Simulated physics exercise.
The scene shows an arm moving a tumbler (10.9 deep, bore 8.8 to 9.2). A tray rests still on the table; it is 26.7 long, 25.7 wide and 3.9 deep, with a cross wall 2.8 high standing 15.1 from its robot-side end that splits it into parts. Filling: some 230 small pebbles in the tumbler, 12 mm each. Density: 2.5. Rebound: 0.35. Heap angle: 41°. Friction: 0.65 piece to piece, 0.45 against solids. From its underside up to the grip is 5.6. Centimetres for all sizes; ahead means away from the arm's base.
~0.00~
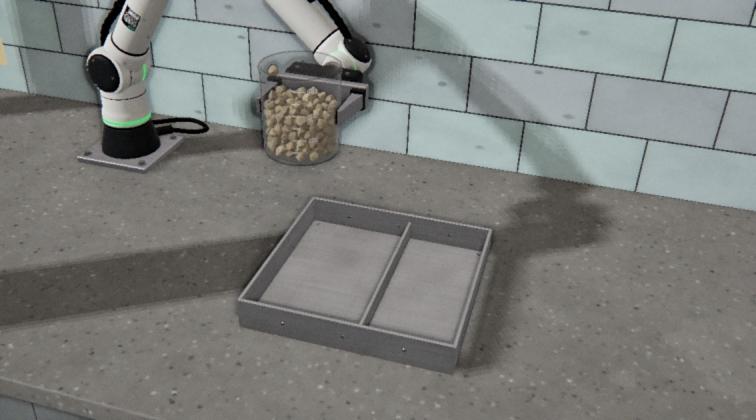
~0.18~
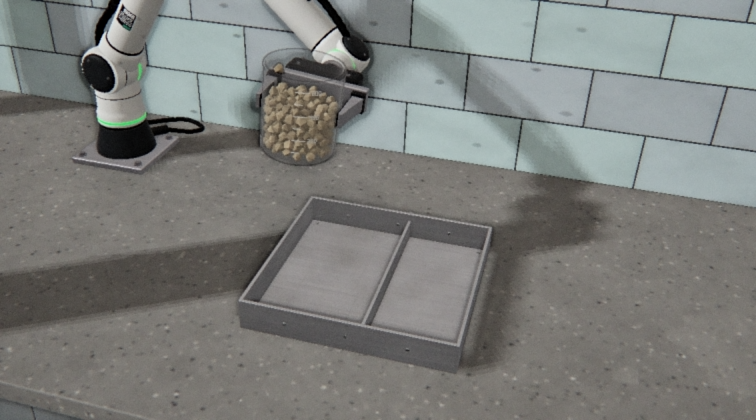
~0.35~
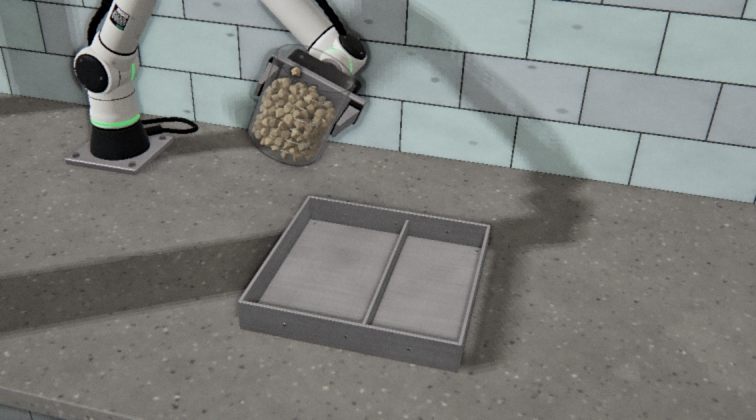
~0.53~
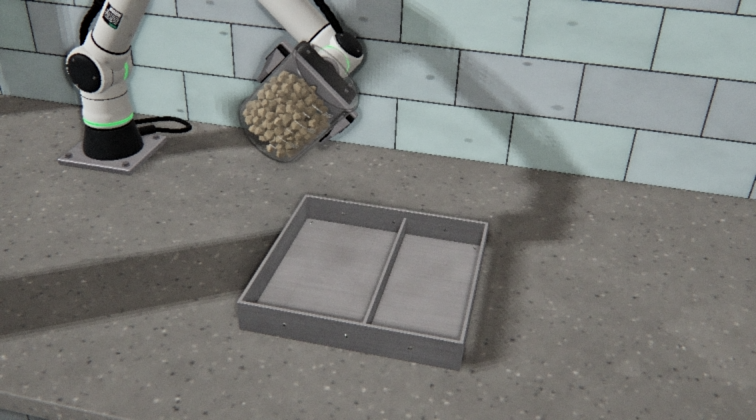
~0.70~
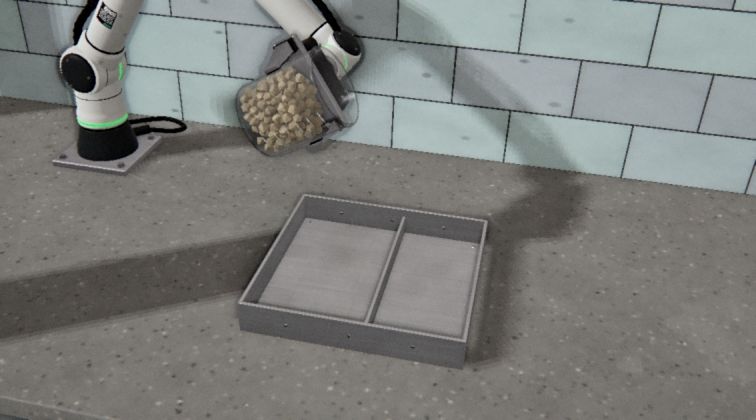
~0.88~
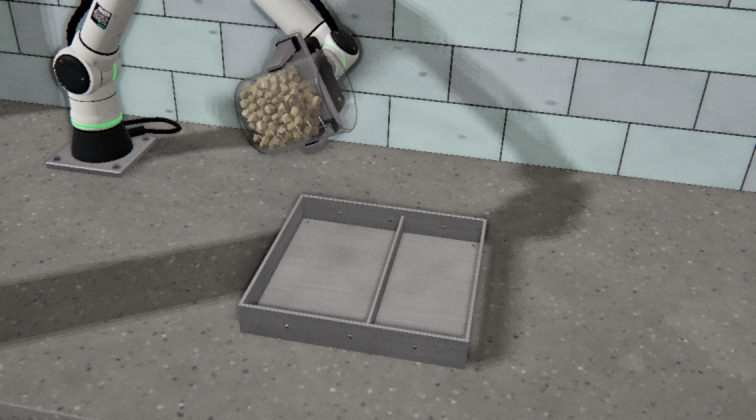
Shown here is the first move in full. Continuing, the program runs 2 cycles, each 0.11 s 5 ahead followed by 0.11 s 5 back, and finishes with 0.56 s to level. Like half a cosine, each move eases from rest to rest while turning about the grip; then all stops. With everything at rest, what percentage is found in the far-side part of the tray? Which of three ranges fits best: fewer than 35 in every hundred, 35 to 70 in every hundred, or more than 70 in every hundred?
Fewer than 35 in every hundred.
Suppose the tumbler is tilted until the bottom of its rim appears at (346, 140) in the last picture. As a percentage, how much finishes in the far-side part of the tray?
My estimate is some 50 per cent.
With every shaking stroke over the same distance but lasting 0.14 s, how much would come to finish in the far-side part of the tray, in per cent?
That would give around 10 per cent.
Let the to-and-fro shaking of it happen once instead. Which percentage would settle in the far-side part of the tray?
That share would be near 10 percent.
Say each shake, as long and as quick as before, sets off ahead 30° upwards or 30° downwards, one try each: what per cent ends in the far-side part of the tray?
I'd say close to 40 percent for the first and close to 5 percent for the second.
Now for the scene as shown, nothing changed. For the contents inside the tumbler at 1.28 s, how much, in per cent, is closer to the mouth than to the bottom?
Roughly 60 %.
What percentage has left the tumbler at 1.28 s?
Share gone by then: Close to 20 %.
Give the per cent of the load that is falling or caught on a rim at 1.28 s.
3 per cent.
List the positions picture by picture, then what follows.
The first picture shows tumbler middle at (301, 109), level; upper third of the load around (298, 105), from x 270 to 335, top at y 70; 233 in the tumbler.
The second picture shows tumbler middle at (301, 108), tilted 6° forward; upper third of the load around (297, 105), from x 265 to 335, top at y 70.
The third picture shows tumbler middle at (299, 107), tilted 22° forward; upper third of the load around (290, 100), from x 255 to 330, top at y 75.
The fourth picture shows tumbler middle at (297, 106), tilted 43° forward; upper third of the load around (284, 96), from x 250 to 325, top at y 75.
The fifth picture shows tumbler middle at (296, 105), tilted 59° forward; upper third of the load around (283, 91), from x 245 to 320, top at y 70.
The sixth picture shows tumbler middle at (295, 105), tilted 65° forward; upper third of the load around (282, 90), from x 245 to 315, top at y 70; 233 in the tumbler.
By 1.28 s, tilted 65° forward, highest piece 27 above the table; 192 in the tumbler, 20 in the far-side part, 8 in the robot-side part, 5 on the table or floor, 8 in flight or on a rim.
By 1.68 s, tilted 18° forward, highest piece 29 above the table; 174 in the tumbler, 28 in the far-side part, 22 in the robot-side part, 9 on the table or floor.
By 2.08 s, level, highest piece 28 above the table; 174 in the tumbler, 28 in the far-side part, 22 in the robot-side part, 9 on the table or floor.
By 3.13 s, level, highest piece 27 above the table; 174 in the tumbler, 28 in the far-side part, 22 in the robot-side part, 9 on the table or floor.
Final count, 174 in the tumbler, 28 in the far-side part, 22 in the robot-side part, 9 on the table or floor. That is 12 % in the far-side part of the tray.
